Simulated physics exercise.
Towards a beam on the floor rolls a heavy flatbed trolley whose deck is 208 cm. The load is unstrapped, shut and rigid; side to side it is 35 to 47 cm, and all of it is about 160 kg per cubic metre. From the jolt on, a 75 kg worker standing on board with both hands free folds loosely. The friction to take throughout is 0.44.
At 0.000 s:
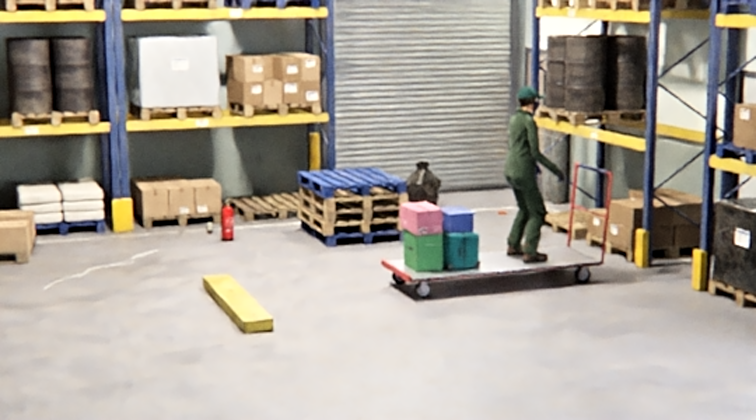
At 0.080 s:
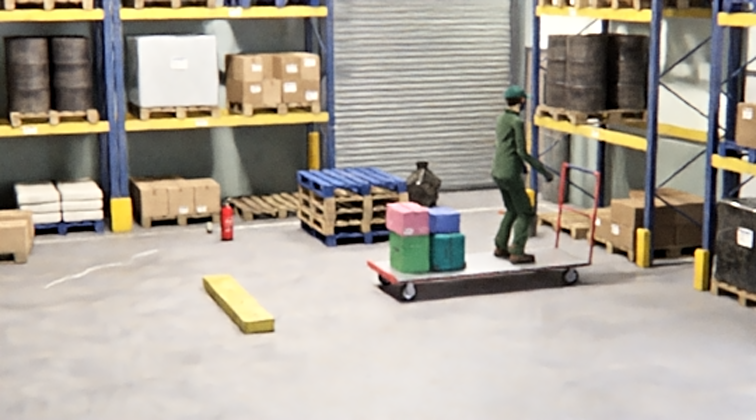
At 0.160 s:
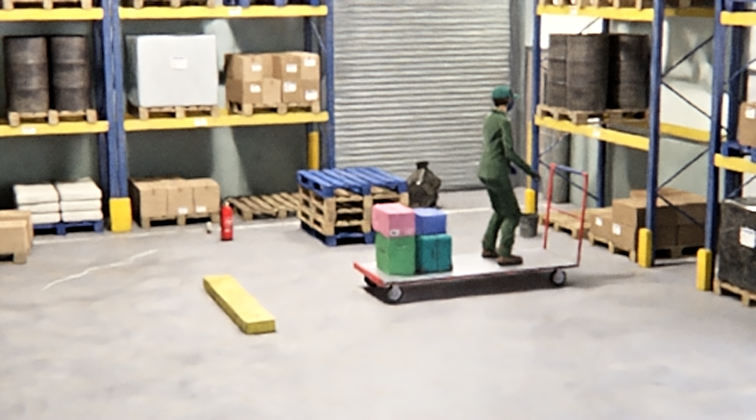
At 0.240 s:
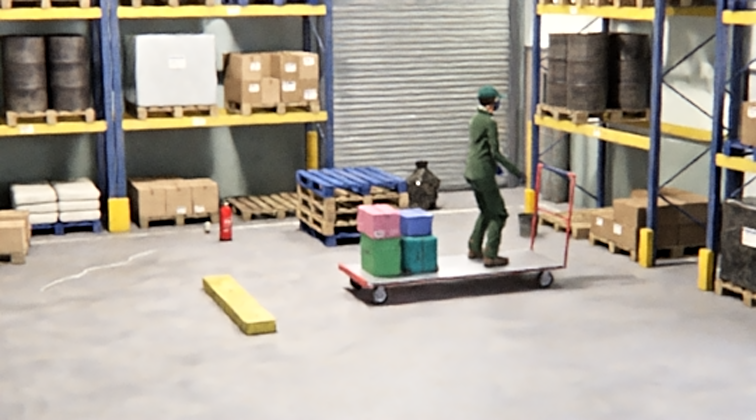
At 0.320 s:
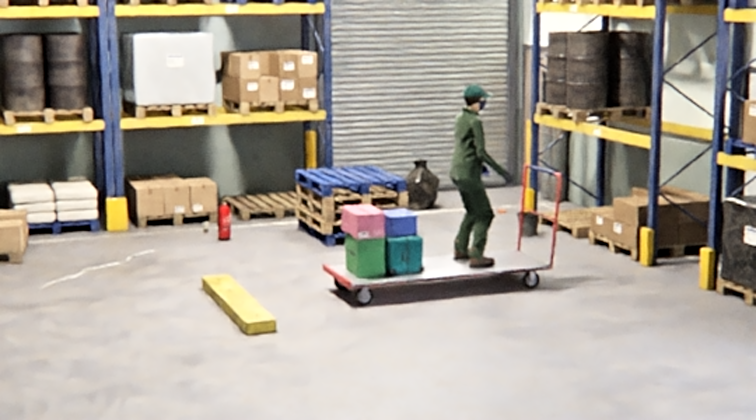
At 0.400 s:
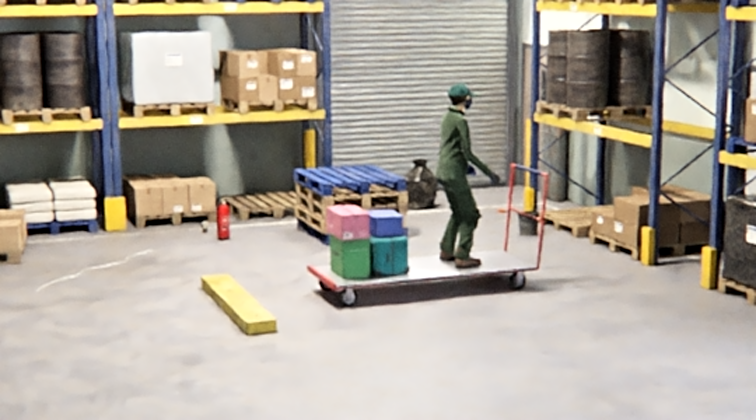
In a warehouse with tall racks and a shuttered door, a flatbed trolley carrying stacked coloured boxes and a standing worker in green rolls steadily left across the floor, drawing nearer to a yellow beam lying on the concrete.
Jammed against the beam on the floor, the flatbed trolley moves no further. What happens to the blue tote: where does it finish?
It finishes off the deck.
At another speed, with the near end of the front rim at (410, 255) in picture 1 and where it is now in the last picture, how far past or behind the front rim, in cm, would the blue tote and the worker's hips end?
Then blue 130 past, hips 10 past.
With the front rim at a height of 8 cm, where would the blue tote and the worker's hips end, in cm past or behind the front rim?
The blue item would end 70 cm past the front rim, while the hips end 50 cm behind it.
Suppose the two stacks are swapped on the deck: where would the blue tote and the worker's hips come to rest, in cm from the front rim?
The blue item would overshoot the rim by 90 centimetres, and the hips would rest 90 centimetres behind it.
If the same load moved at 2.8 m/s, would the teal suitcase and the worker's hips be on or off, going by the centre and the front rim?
In that case teal on, hips off.
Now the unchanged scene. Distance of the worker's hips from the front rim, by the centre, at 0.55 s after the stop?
Behind the rim, near 75 cm.
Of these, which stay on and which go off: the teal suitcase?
End result - teal: Stays.
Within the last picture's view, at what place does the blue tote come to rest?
About (208, 295).
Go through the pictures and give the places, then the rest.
The first picture shows blue tote (455, 220), hips (521, 173), rim corner (411, 279); 0 cm covered, 156 to go.
The second picture shows blue tote (441, 221), hips (508, 173), rim corner (396, 280); 16 cm covered, 140 to go.
The third picture shows blue tote (428, 222), hips (495, 174), rim corner (382, 282); 32 cm covered, 124 to go.
The fourth picture shows blue tote (413, 223), hips (481, 174), rim corner (366, 284); 48 cm covered, 108 to go.
The fifth picture shows blue tote (398, 223), hips (467, 174), rim corner (350, 285); 64 cm covered, 92 to go.
The sixth picture shows blue tote (383, 224), hips (452, 174), rim corner (335, 286); 80 cm covered, 76 to go. Speed about 2.0 m/s.
Impact comes at 0.78 s.
After 1.33 s the blue tote is 13 cm behind the rim, tilted 10°, near (253, 234) in the last picture's view.
After 1.78 s the blue tote is 30 cm past the rim, tilted 85°, near (208, 273) in the last picture's view.
Final state at 3.9 s, past the rim, pink parcel, green toolbox and blue tote; behind it, teal suitcase and the worker's hips.
